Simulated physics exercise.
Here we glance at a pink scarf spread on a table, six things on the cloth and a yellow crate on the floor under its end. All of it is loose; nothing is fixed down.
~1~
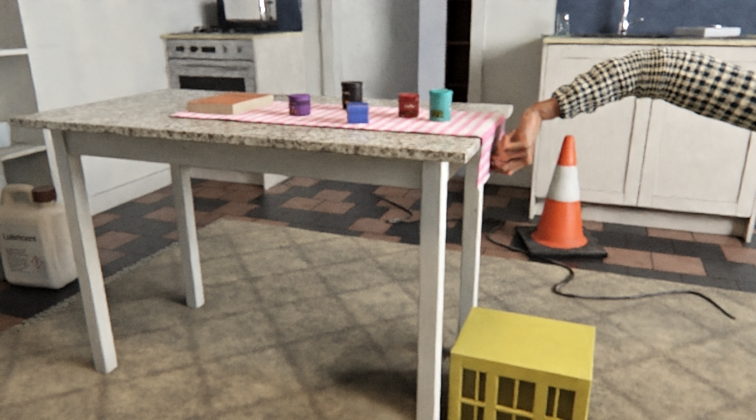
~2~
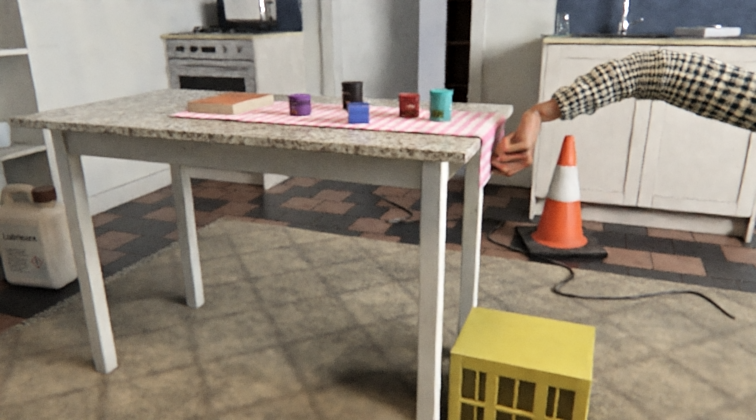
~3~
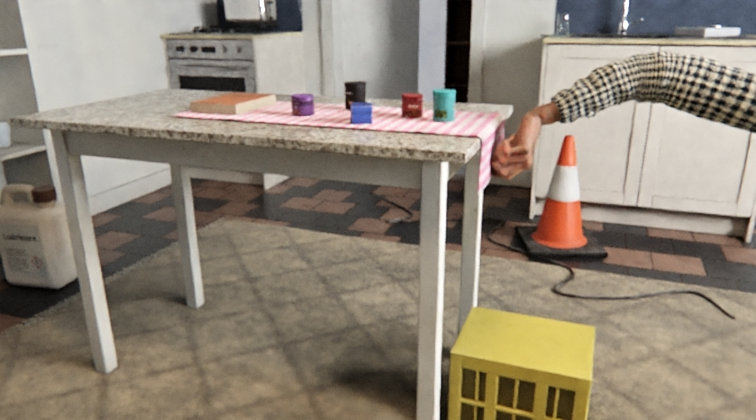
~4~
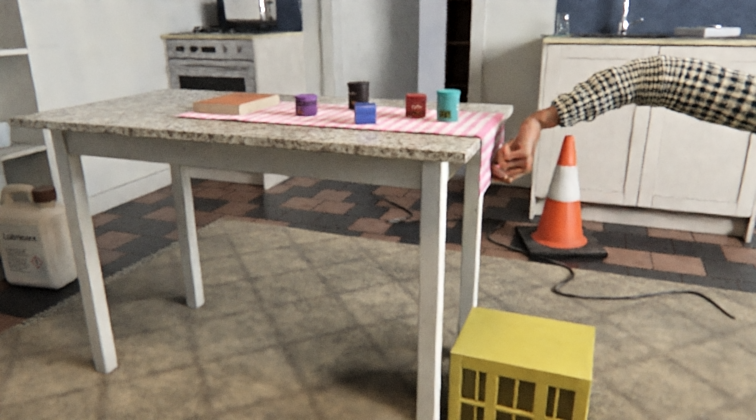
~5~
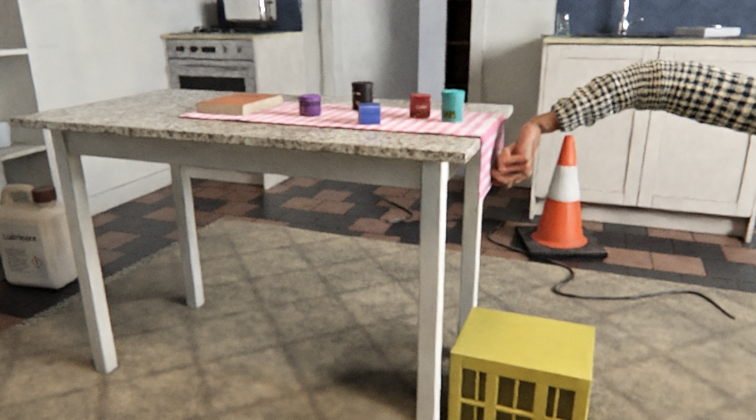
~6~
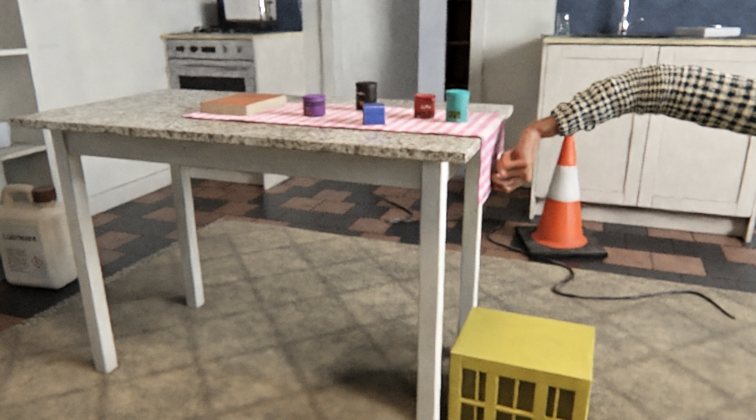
In a kitchen, a hand at the right end of a table slowly draws a pink striped cloth toward the right, and the colored containers, a blue cube and a flat orange-topped object shift slightly along with it.
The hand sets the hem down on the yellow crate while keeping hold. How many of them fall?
You will see four of them fall.
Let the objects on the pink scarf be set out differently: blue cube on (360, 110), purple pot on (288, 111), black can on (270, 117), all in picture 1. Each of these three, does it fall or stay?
Here's what happens: The blue cube leaves its perch, the purple pot remains aboard, the black can remains aboard.
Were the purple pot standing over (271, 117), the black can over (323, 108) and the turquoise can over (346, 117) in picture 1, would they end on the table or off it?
For the purple pot it's staying, for the black can it's staying, for the turquoise can it's falling.
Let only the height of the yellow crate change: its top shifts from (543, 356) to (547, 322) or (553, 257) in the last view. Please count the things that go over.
You'd get 3 and then 1.
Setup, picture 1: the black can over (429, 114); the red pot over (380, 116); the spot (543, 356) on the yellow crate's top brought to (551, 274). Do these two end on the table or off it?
Black can: Off. Red pot: Still up.
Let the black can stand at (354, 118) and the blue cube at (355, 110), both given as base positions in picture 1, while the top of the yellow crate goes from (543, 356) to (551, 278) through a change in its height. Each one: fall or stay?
Result: Black can still there, blue cube still there.
Early on, hem near (489, 269); turquoise can and red pot gone.
Midway, hem near (489, 320); turquoise can, red pot and blue cube gone.
Finally, hem on the crate; turquoise can, red pot, blue cube and black can gone. The count of fallen things is four.
